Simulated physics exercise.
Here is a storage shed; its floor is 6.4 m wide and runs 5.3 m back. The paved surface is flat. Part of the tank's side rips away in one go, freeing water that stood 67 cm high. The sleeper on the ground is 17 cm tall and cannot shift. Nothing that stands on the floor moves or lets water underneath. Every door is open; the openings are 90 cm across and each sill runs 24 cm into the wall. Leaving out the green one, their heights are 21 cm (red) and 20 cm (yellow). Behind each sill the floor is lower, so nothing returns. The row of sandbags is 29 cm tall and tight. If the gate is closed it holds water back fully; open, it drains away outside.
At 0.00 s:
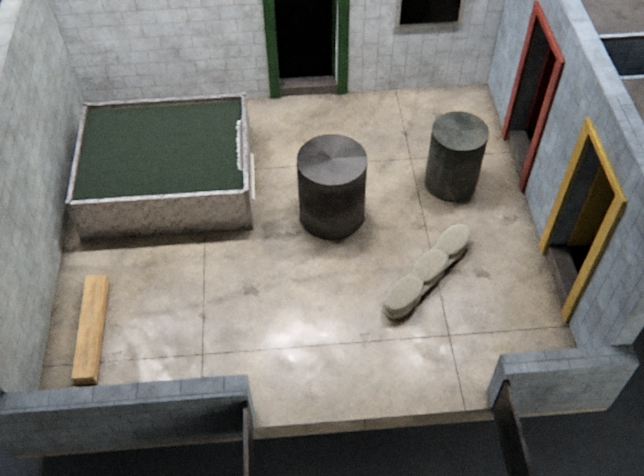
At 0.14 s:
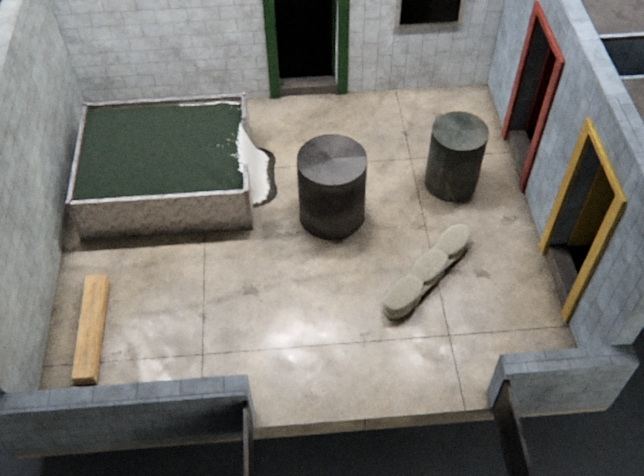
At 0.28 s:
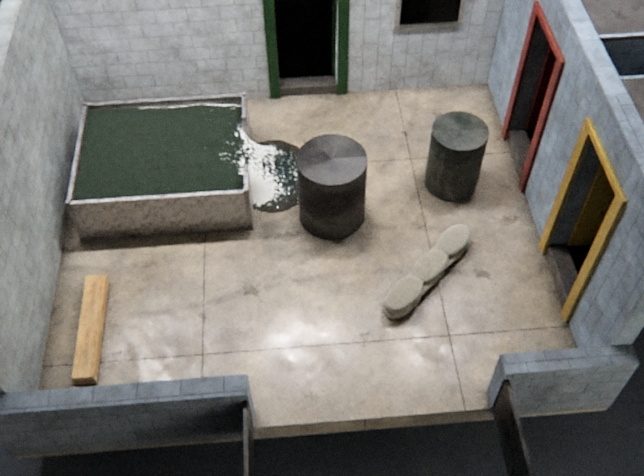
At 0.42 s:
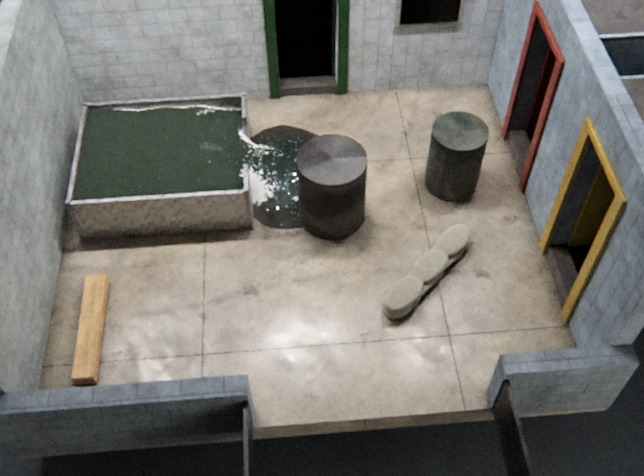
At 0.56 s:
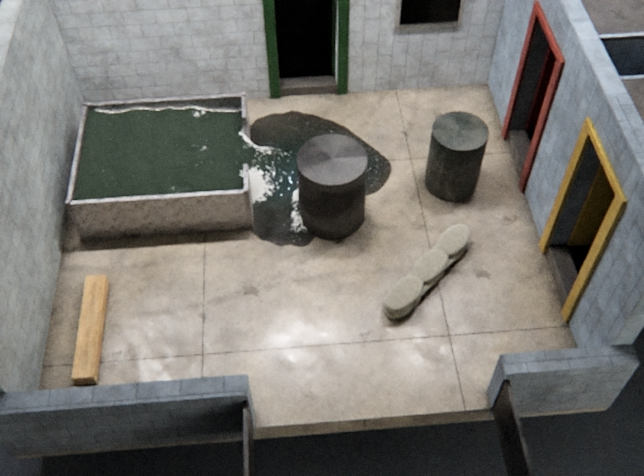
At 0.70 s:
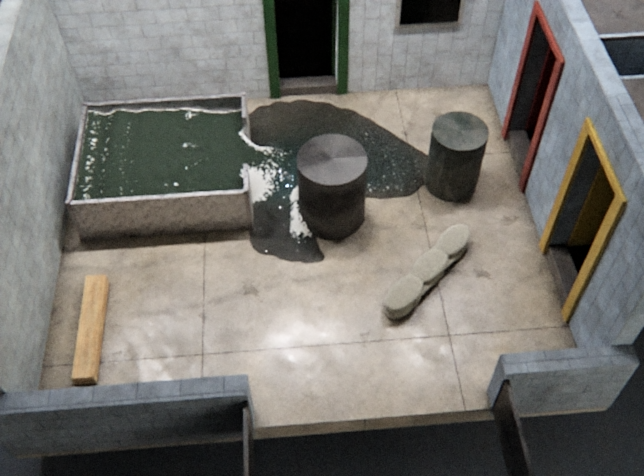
Green water bursting from the right side of a low tank, spreading across a pale floor and around a dark cylinder.
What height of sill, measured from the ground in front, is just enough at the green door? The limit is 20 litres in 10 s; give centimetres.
Some 7.5 cm above the ground.
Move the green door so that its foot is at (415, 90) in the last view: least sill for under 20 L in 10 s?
About 20 cm.
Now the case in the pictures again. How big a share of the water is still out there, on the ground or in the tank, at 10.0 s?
Some 88 per cent remains.
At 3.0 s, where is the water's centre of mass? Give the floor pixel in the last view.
At about (286, 173).
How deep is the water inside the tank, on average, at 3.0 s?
Roughly 34 cm on average.
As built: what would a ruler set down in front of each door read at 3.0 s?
Depths in cm: Red 20, yellow 6, green 6.
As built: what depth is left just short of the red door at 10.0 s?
About 9.0 cm.
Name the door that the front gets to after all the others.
It is the yellow one.
After 1.4 s water covers 30 % of the floor, deepest (38 cm) near (302, 201); 6 cm at the green door, 0 litres in over its 17 cm sill.
After 3.0 s water covers 55 % of the floor, deepest (34 cm) near (496, 125); 6 cm at the green door, 0 litres in over its 17 cm sill.
After 10.0 s water covers 95 % of the floor, deepest (14 cm) near (110, 110); 7 cm at the green door, 0 litres in over its 17 cm sill.
At the green door as built, the water arrived by 0.9 s and peaked near 11 cm at 4.6 s.
Run again over the same 10 s with other heights there, 29 litres in over 7 cm, 7 litres over 9.5 cm. The limit of 20 litres is kept from about 7.5 cm up.
